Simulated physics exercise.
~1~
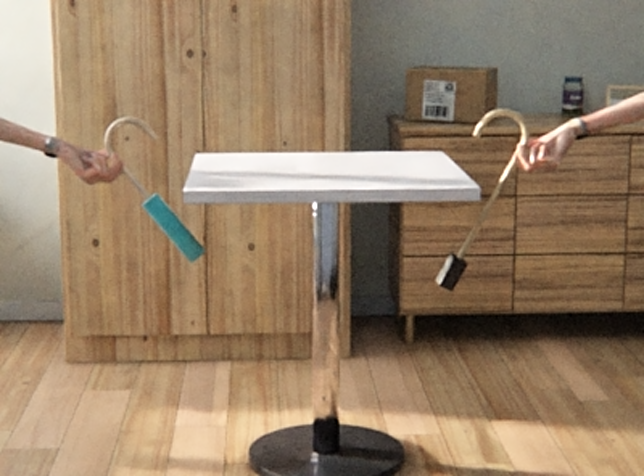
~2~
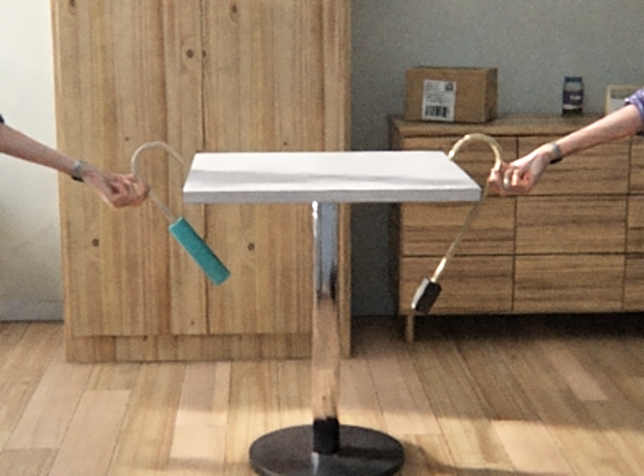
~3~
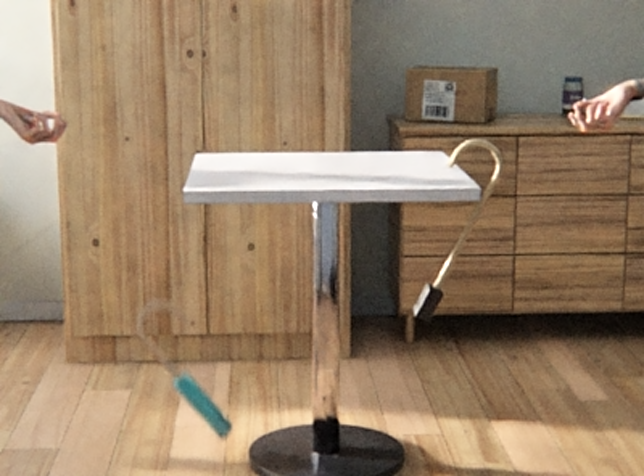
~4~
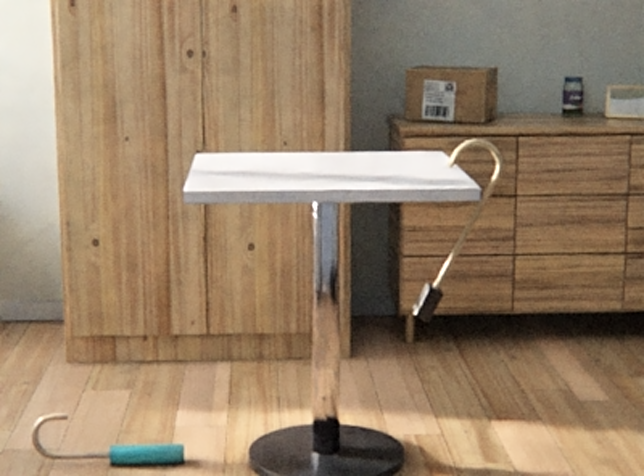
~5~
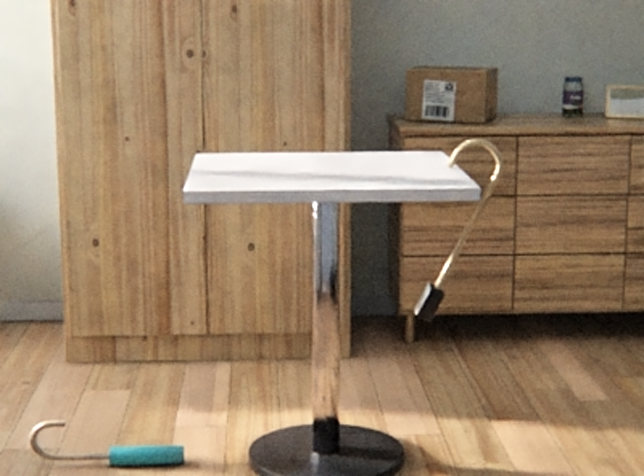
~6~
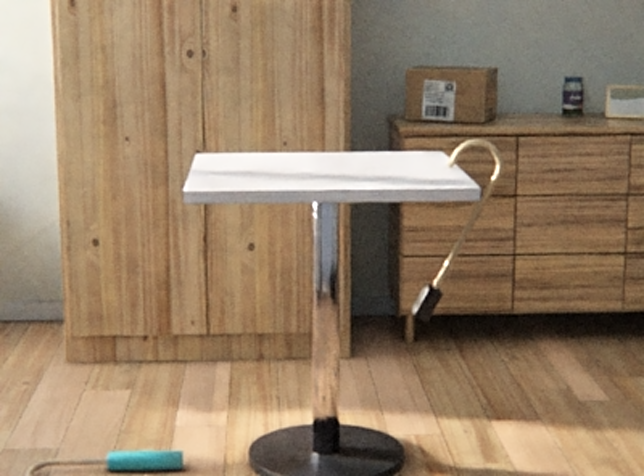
Turquoise-handled hook slipping off a white table to the floor after two hands let go, while a black-ended one stays hanging.
